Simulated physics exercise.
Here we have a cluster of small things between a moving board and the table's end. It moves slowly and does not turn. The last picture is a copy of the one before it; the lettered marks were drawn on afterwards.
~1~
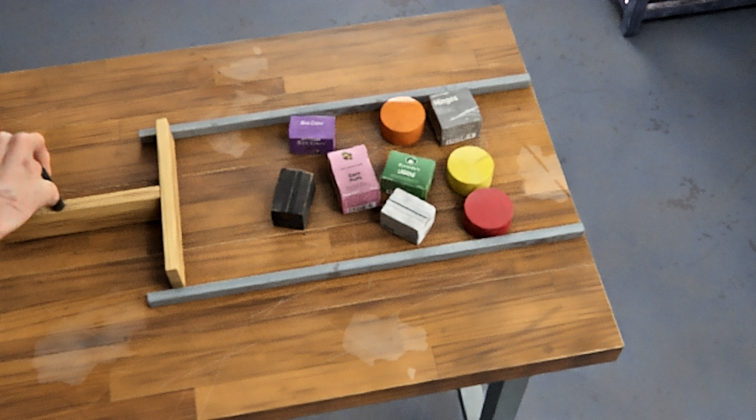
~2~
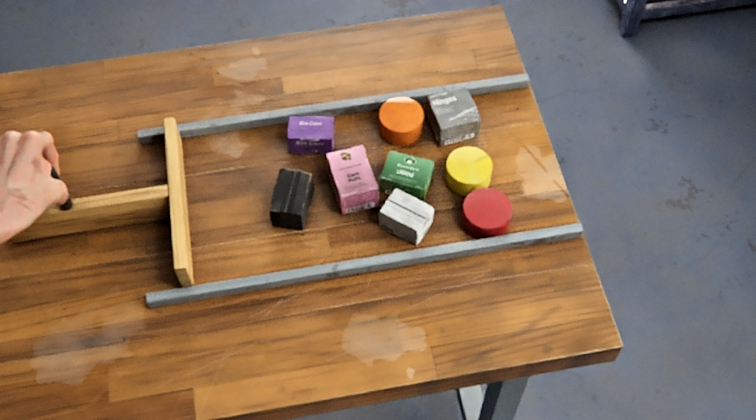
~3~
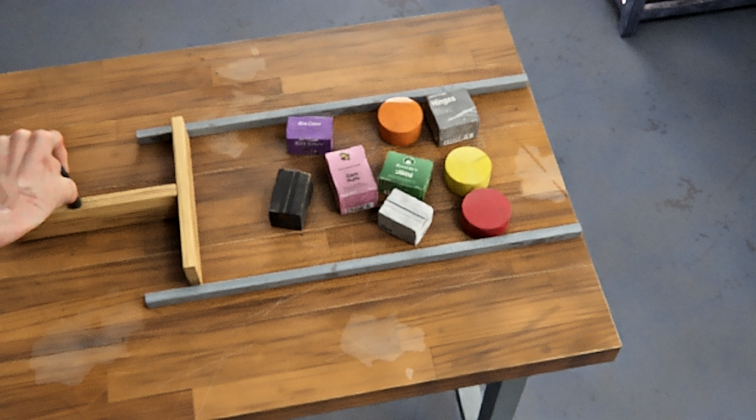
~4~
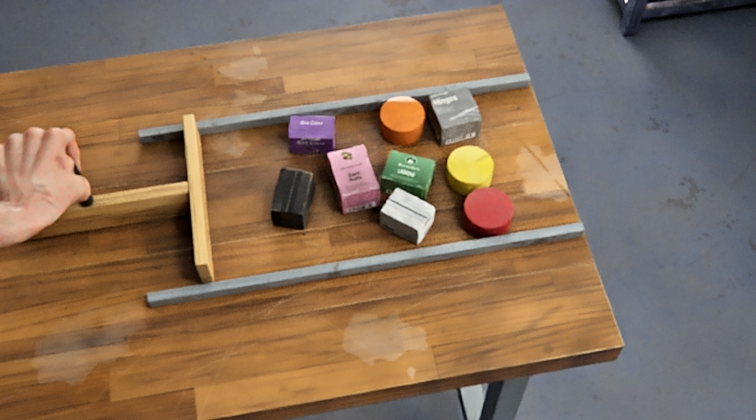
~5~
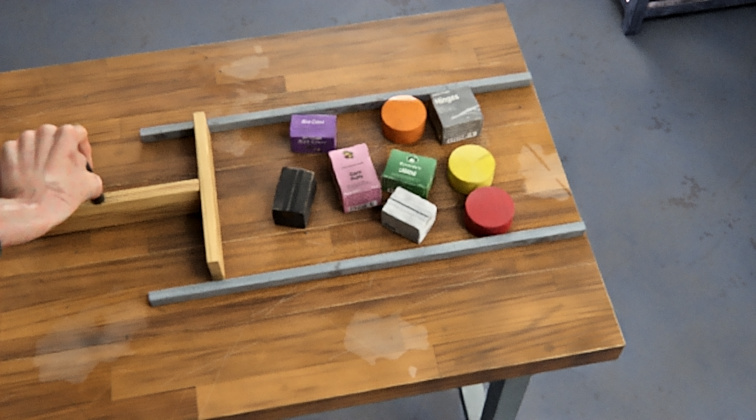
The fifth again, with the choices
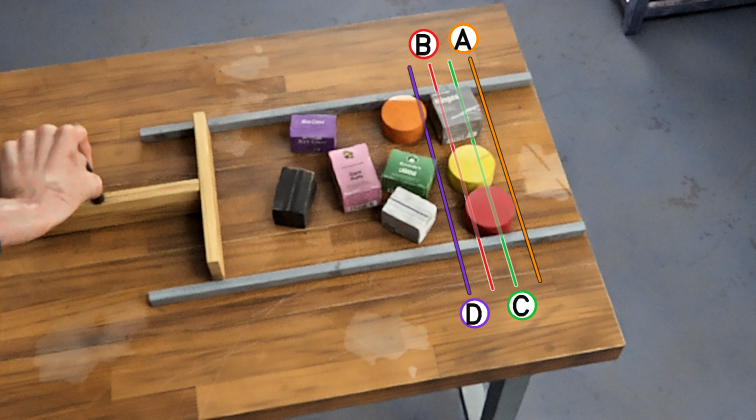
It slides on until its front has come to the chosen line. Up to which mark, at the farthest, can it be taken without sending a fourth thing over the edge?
It should halt at C.
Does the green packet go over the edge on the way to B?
No.
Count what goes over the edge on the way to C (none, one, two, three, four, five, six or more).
In all, three.
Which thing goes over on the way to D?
The yellow tin goes over.
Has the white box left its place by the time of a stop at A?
By then, yes.
On the copy, A at (502, 161); B at (459, 168); C at (480, 164); D at (437, 171).
On C. First, board (306, 167); green packet (415, 174); purple packet (327, 128).
Then, board (405, 152); yellow tin (551, 157); grey box (507, 112).
Finally, board (478, 141); grey box over the edge; green packet over the edge; three fallen.
By contrast, A drops four; B is within the limit but short; D is within the limit but short.
